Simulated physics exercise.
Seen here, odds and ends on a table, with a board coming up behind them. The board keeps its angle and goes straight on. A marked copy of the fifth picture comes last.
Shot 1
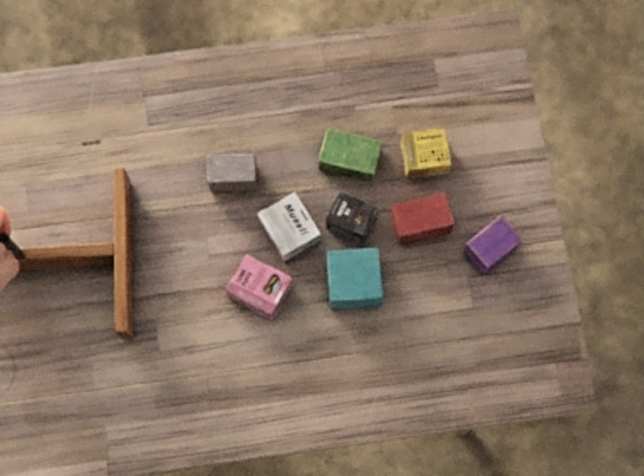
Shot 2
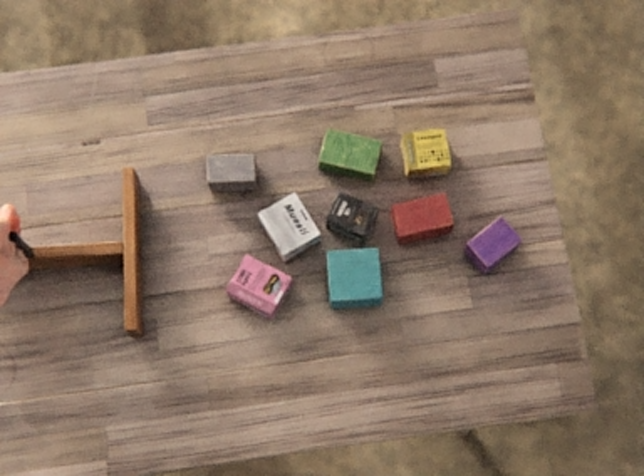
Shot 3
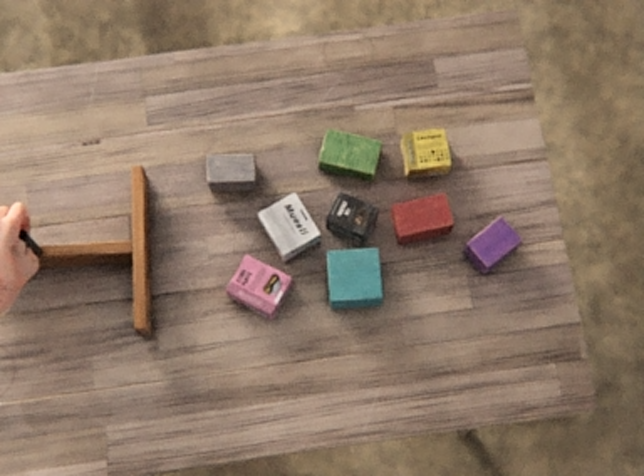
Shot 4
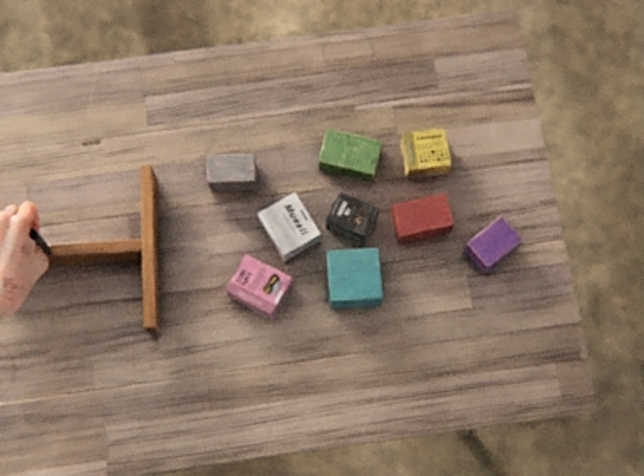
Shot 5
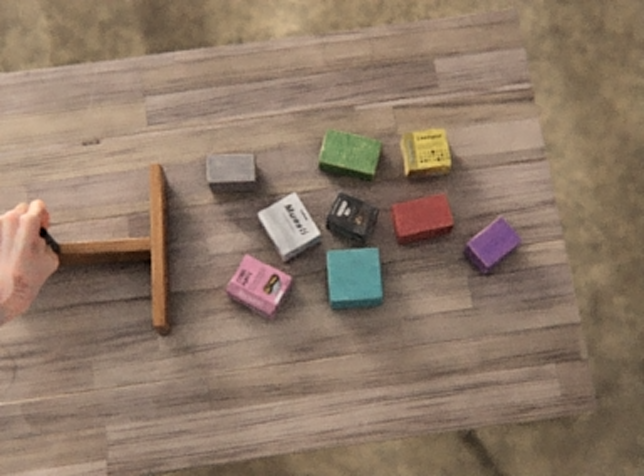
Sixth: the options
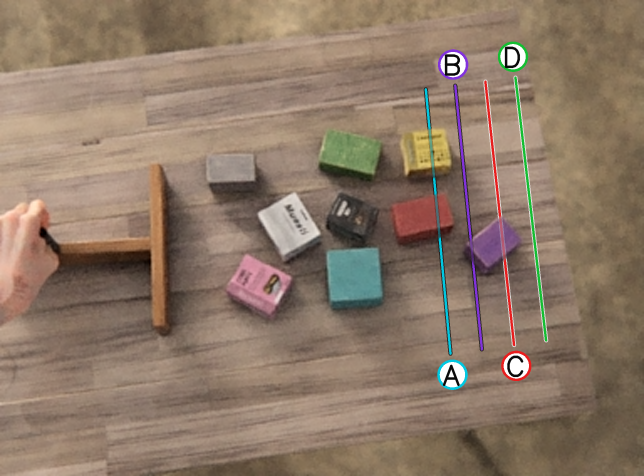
A wooden T-shaped board, its handle gripped by a hand at the left edge, lies on a greyish wood-plank tabletop seen from above. To its right sit nine small blocks and packets: grey, white and pink nearest it, green, black and turquoise beyond, then yellow, red and purple. The hand slides the board slowly a short way right, touching none of them, while the objects and camera stay still.
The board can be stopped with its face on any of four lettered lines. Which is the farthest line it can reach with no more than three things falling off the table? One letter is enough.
No fourth one falls up to B.
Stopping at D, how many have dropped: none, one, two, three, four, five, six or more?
Six or more.
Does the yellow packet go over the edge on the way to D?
Yes.
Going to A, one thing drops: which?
It is the yellow packet.
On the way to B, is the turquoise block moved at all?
Yes.
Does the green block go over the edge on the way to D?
Yes.
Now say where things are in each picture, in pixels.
The first frame shows grey block (232, 173); pink packet (260, 287); green block (350, 155).
The second frame shows board (129, 247); white packet (289, 228).
The third frame shows board (138, 246); turquoise block (355, 279).
The fourth frame shows board (148, 244); red block (422, 219).
The fifth frame shows board (157, 243); grey block (232, 173); pink packet (260, 287); green block (350, 155).
On the copy, A at (438, 218); B at (468, 214); C at (499, 209); D at (530, 205).
On B. First, board (269, 228); grey block (296, 165); turquoise block (364, 276).
Then, board (380, 213); yellow packet (505, 142); purple block (518, 240).
Finally, board (467, 201); yellow packet over the edge; purple block over the edge; two fallen.
By contrast, A is within the limit but short; C drops six; D drops nine.
